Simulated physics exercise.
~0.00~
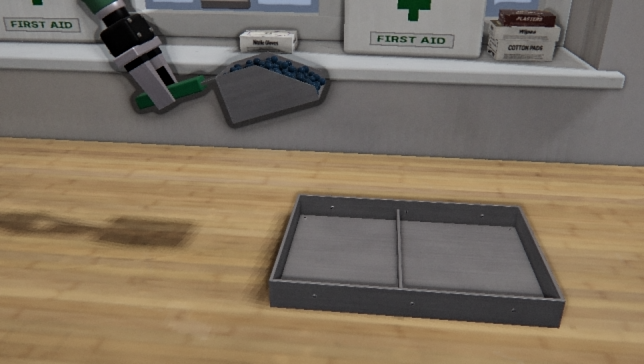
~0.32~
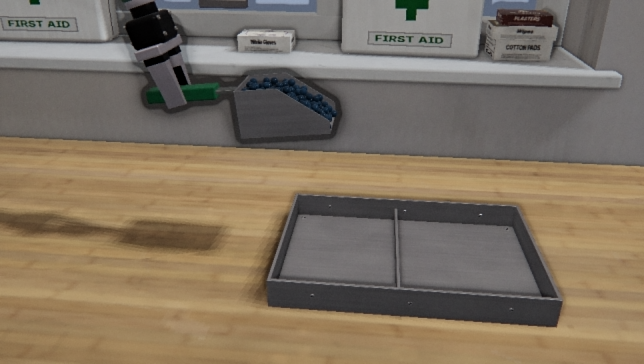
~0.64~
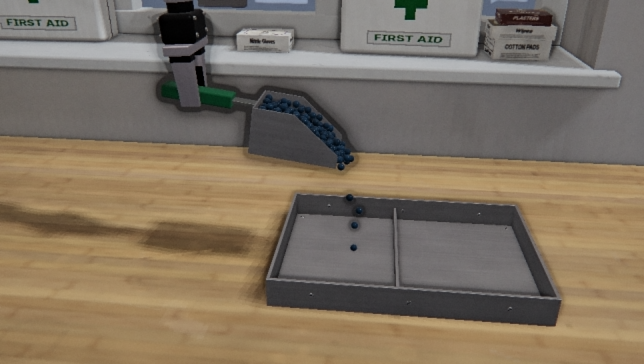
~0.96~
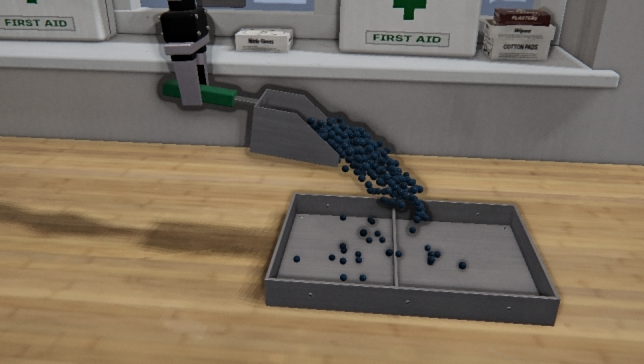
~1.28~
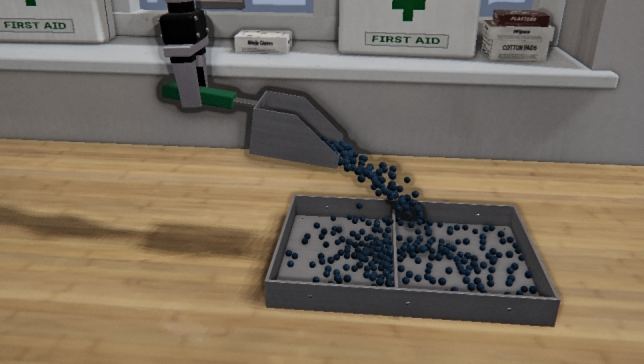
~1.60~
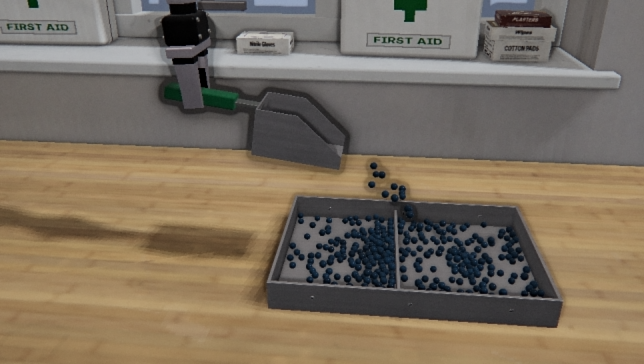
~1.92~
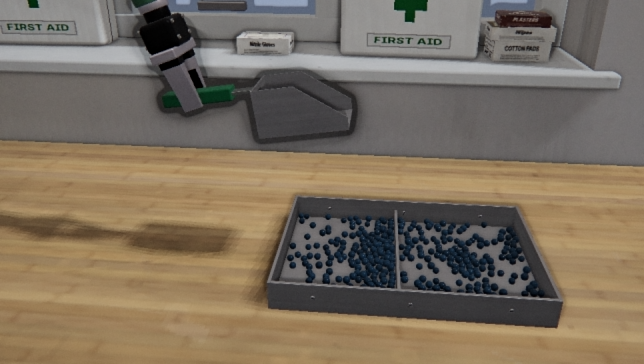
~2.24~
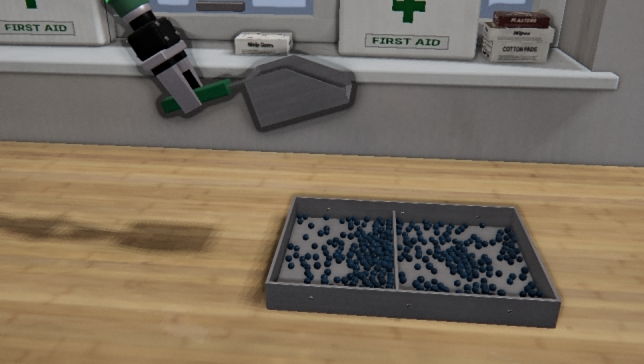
Over a wooden table, a robot arm tips a scoop, pouring blue beads across a divided tray.
